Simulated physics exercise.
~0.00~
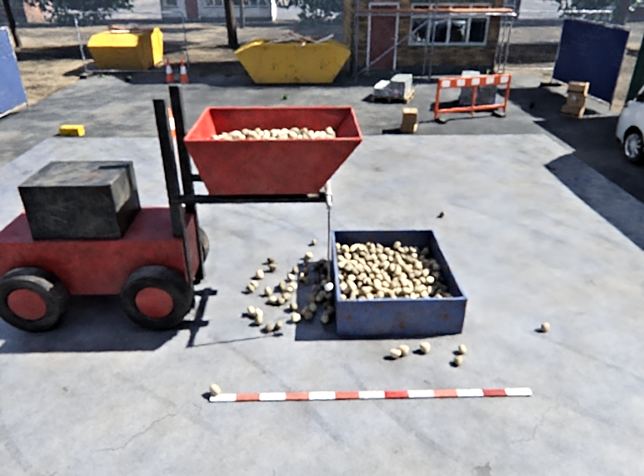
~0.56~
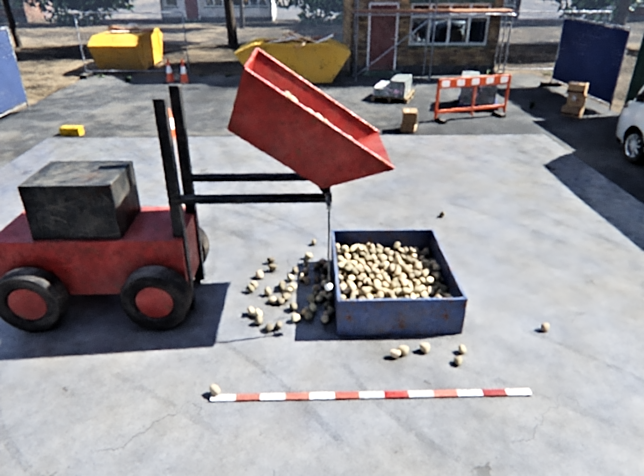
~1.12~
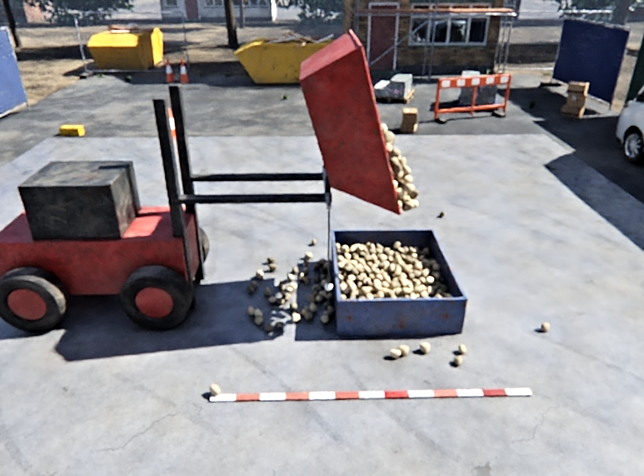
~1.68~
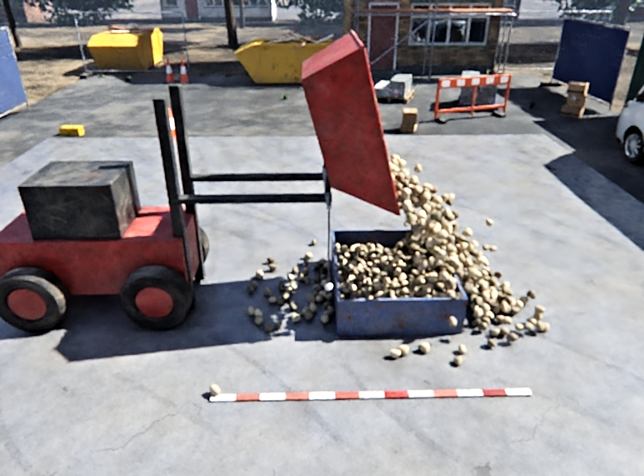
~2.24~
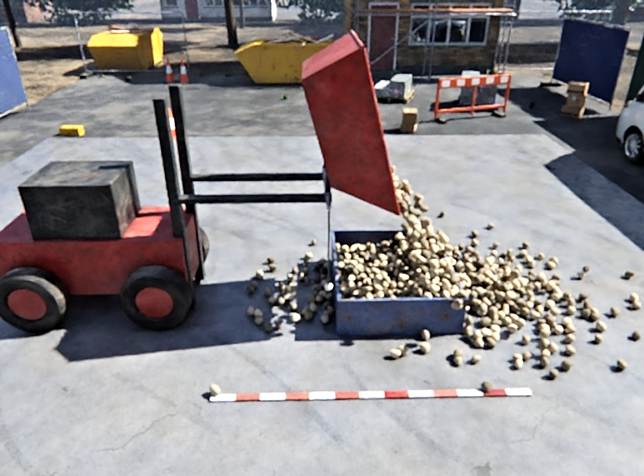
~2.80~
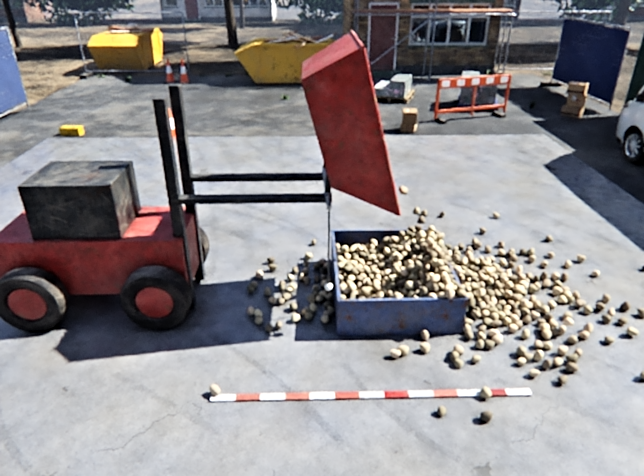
Paved yard with a red forklift tipping pale stones from a raised skip into a filled blue bin, many spilling rightward across the ground.
